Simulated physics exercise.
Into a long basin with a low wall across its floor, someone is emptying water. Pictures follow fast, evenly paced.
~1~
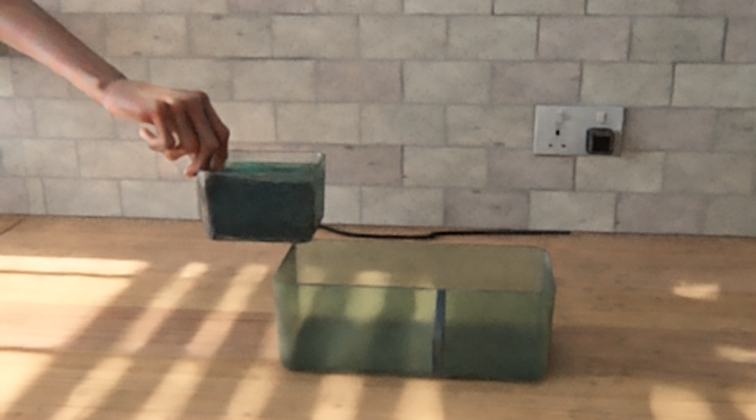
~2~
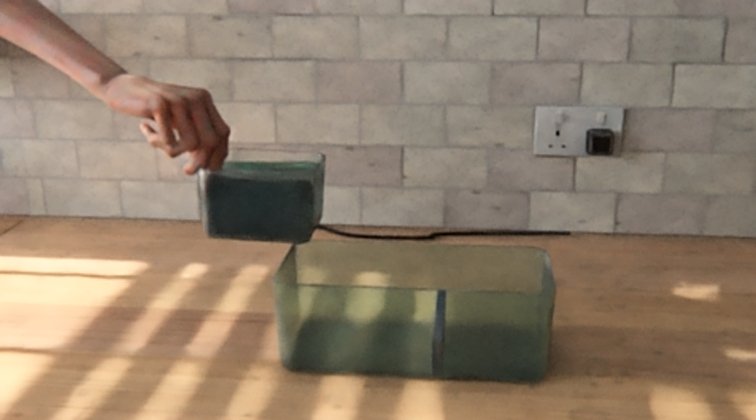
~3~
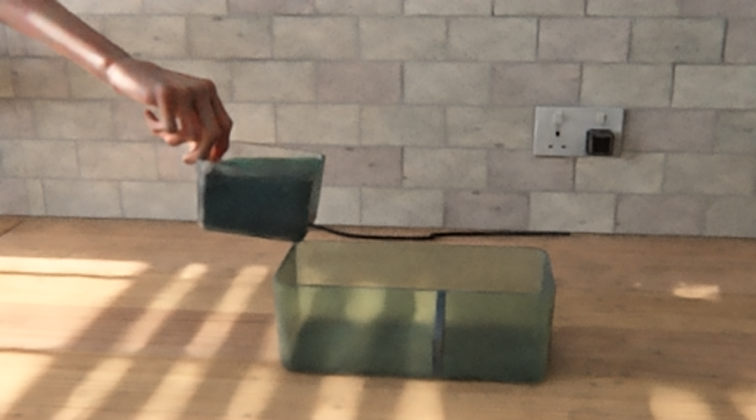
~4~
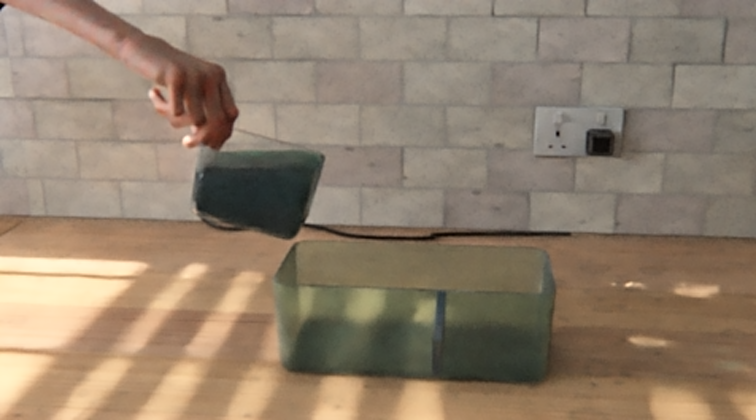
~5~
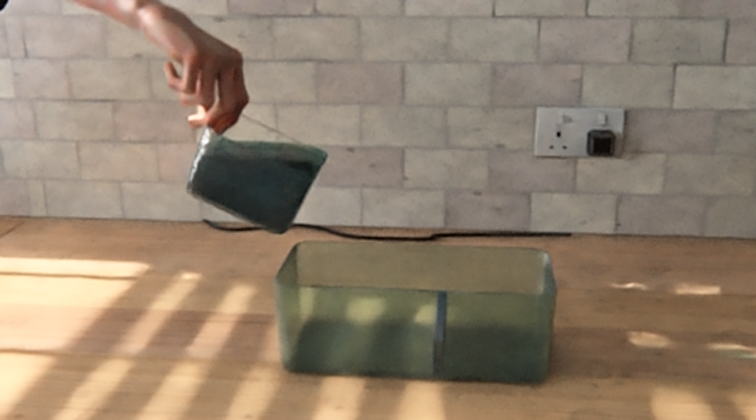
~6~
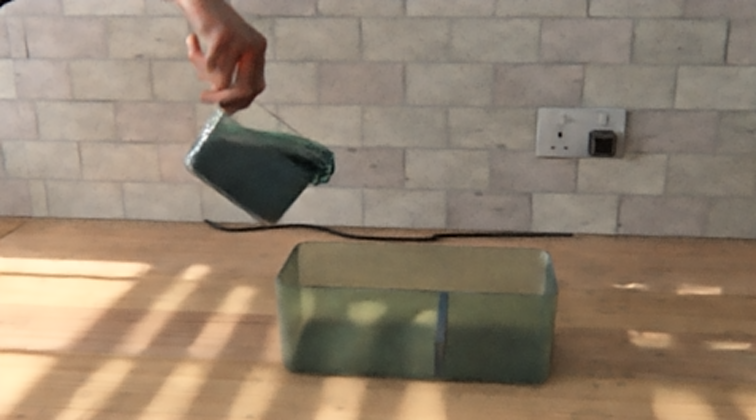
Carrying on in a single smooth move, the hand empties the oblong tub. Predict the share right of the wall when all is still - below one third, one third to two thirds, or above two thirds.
The share right of the wall ends up below one third.
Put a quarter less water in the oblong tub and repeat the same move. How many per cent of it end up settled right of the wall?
I'd put it at around 15 %.
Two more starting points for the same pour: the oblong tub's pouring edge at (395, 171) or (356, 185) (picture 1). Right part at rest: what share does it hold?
It comes out at around 65 percent and then around 55 percent.
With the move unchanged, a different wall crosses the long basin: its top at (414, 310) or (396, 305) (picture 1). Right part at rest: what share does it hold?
With the first placement it is 60 %, with the second 70 %.
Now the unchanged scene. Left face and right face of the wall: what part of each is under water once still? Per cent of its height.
Some 60 per cent left and 20 right.
A moment on, the oblong tub is tipped right over and 35 per cent is still to pour, 14 is left of the wall and 0 right of it.
Next, the oblong tub is tipped right over and 2 per cent is still to pour, 68 is left of the wall and 20 right of it.
Then the oblong tub is tipped right over and 0 per cent is still to pour, 56 is left of the wall and 15 right of it.
Later the oblong tub is tipped right over and 0 per cent is still to pour, 73 is left of the wall and 17 right of it.
At rest 72 per cent lies left of the wall, 17 right of it and 11 outside.
